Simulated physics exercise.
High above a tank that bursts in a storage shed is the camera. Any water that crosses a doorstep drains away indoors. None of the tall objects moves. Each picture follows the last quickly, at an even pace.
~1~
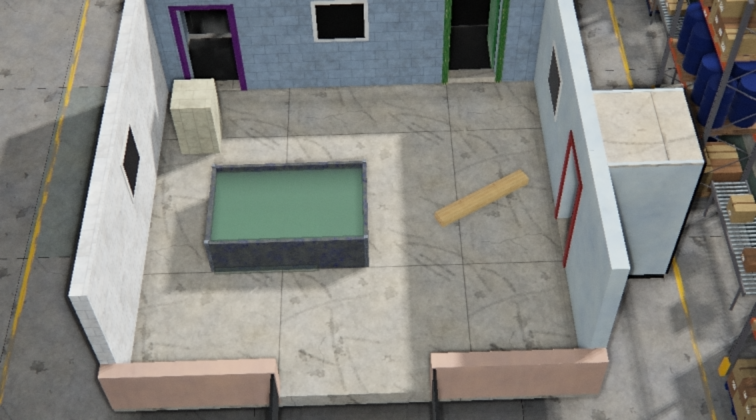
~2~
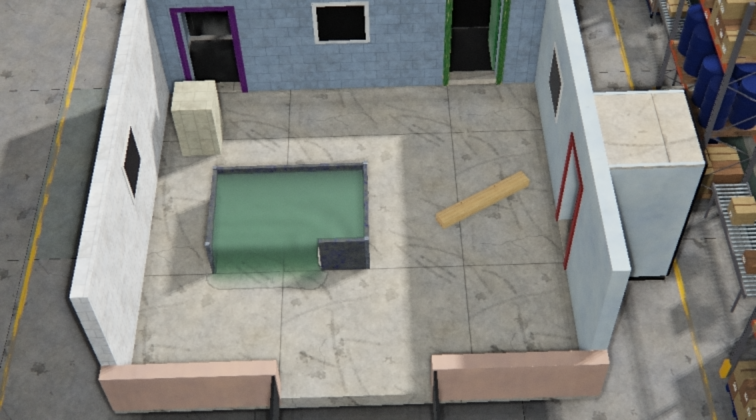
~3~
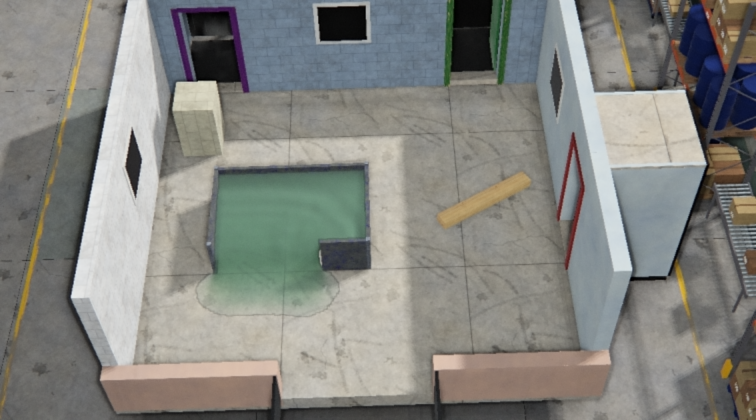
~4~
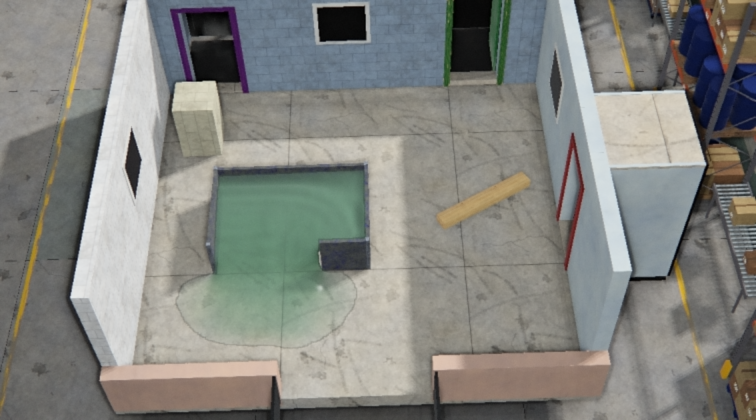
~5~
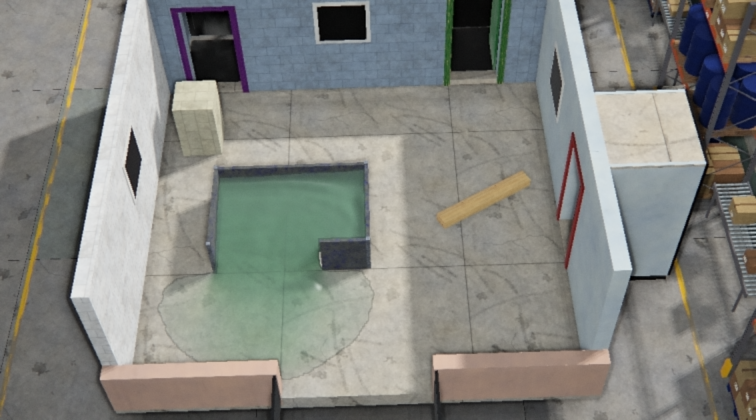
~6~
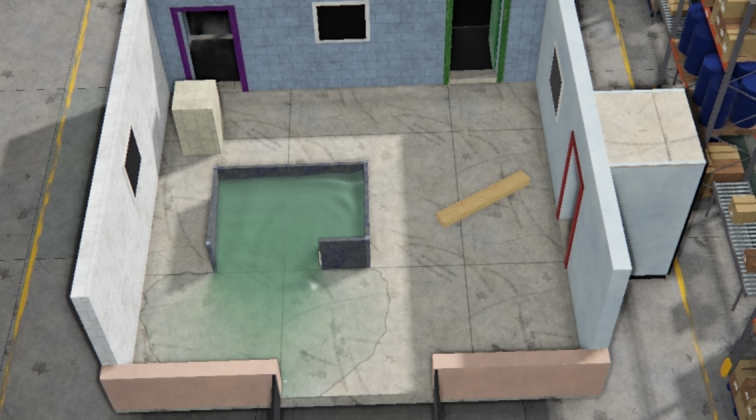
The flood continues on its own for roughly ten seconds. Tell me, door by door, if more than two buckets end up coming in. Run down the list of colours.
At the green door, no, two at most. At the purple door, yes, more than two. At the red door, no, two at most.
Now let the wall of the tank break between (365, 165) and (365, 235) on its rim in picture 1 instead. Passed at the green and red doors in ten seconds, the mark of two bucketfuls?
One by one: The green one passes that mark; the red one goes over.
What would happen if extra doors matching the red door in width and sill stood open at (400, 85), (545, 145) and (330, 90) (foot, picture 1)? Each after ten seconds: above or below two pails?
Below; below; below.
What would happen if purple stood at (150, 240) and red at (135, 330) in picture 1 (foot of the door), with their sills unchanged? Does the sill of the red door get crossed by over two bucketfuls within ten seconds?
Result - red door crosses the line.
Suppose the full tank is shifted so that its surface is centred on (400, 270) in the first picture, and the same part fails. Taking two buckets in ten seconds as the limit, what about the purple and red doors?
The purple one gets little enough; the red one gets little enough.
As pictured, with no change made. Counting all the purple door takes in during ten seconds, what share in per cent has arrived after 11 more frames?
I get 0 per cent.
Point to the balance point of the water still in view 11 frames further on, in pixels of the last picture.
About (251, 293).
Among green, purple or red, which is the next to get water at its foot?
That is the purple-painted one.
A moment on, water covers 20 % of the floor; the green door not reached, the purple door not reached, the red door not reached.
Next, water covers 20 % of the floor; the green door not reached, the purple door not reached, the red door not reached.
Then, water covers 35 % of the floor; the green door not reached, the purple door not reached, the red door not reached.
Later, water covers 65 % of the floor; the green door not reached, the purple door under two buckets in, the red door not reached.
In the end, water covers 90 % of the floor; the green door wet at the sill, nothing in, the purple door over two buckets in, the red door wet at the sill, nothing in.
